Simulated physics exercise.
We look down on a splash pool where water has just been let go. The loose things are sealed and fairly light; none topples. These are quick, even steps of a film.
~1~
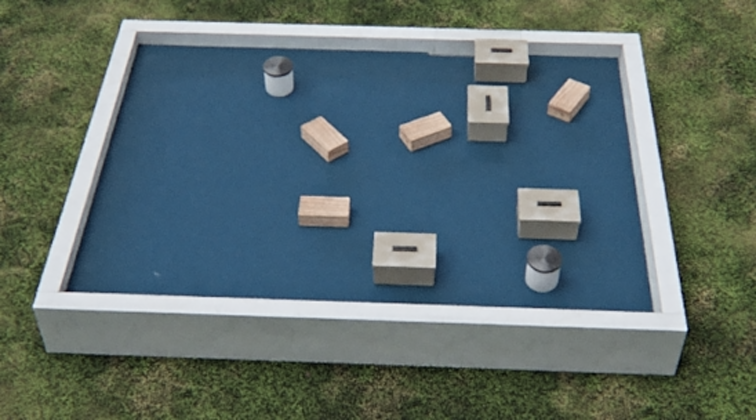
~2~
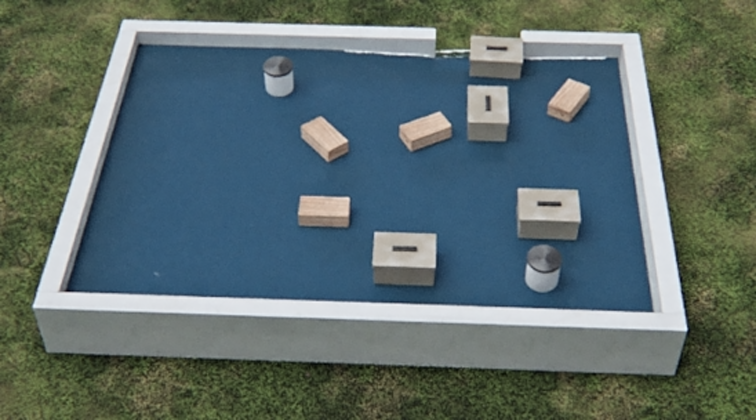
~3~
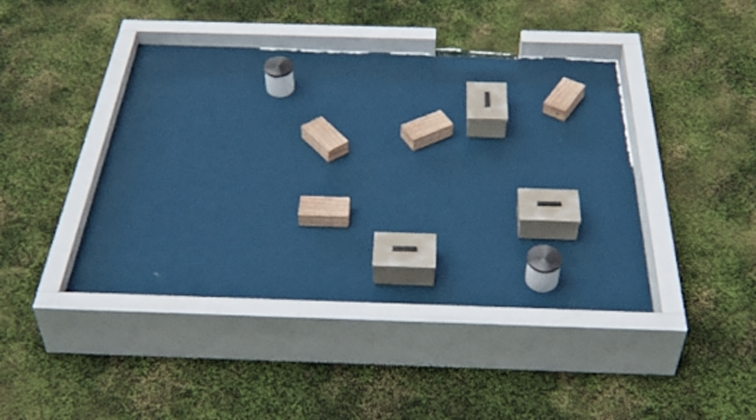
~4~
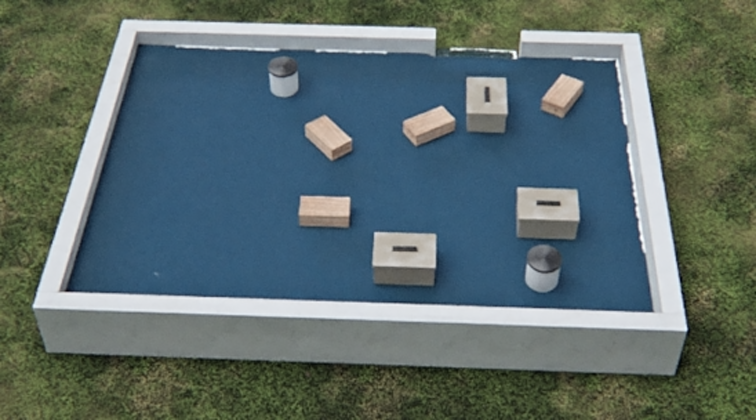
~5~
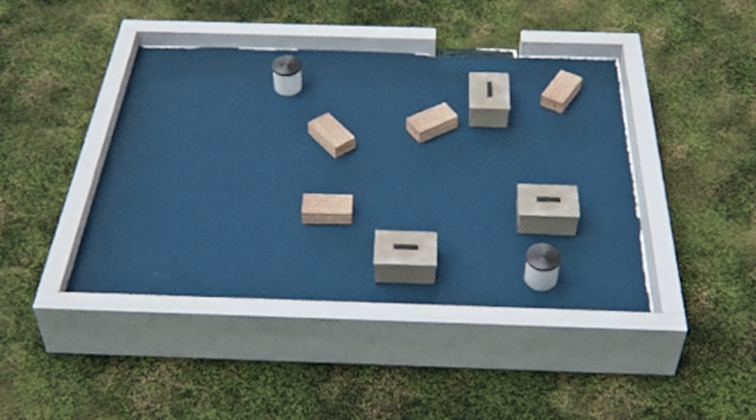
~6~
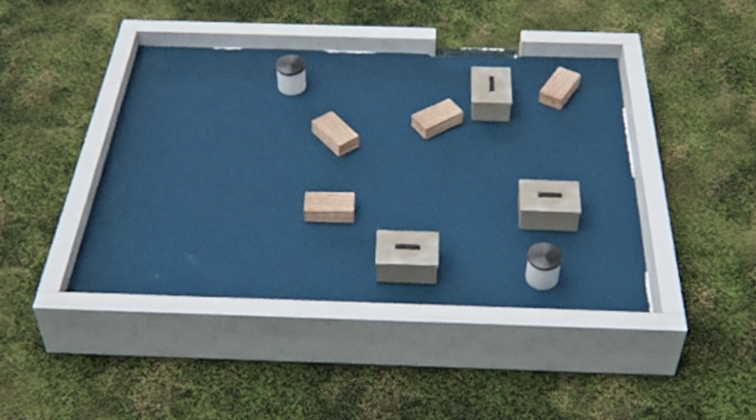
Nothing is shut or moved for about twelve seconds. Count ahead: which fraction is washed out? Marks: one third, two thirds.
Share: Between one and two thirds.
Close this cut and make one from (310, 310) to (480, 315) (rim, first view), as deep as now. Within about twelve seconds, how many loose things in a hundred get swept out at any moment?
Roughly 30 per cent.
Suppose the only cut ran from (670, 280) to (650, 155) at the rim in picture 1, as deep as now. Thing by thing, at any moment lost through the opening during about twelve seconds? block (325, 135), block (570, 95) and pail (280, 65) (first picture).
In that order: No, out, inside.
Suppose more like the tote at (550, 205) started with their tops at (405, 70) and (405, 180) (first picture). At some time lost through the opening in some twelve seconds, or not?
In that order: Carried outside, still in.
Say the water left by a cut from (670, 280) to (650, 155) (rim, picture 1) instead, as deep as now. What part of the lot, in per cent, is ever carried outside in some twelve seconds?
Near 50 in a hundred.
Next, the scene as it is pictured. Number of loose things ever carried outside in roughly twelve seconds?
That makes 4.
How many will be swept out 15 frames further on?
I count 4.
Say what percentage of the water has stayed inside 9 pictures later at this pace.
Some 88 per cent.
A moment on, 1 of 10 are out; 9 afloat.
Next, 2 of 10 are out; 8 afloat.
Later, 4 of 10 are out; 6 afloat.
In the end, 4 of 10 are out; 6 afloat.
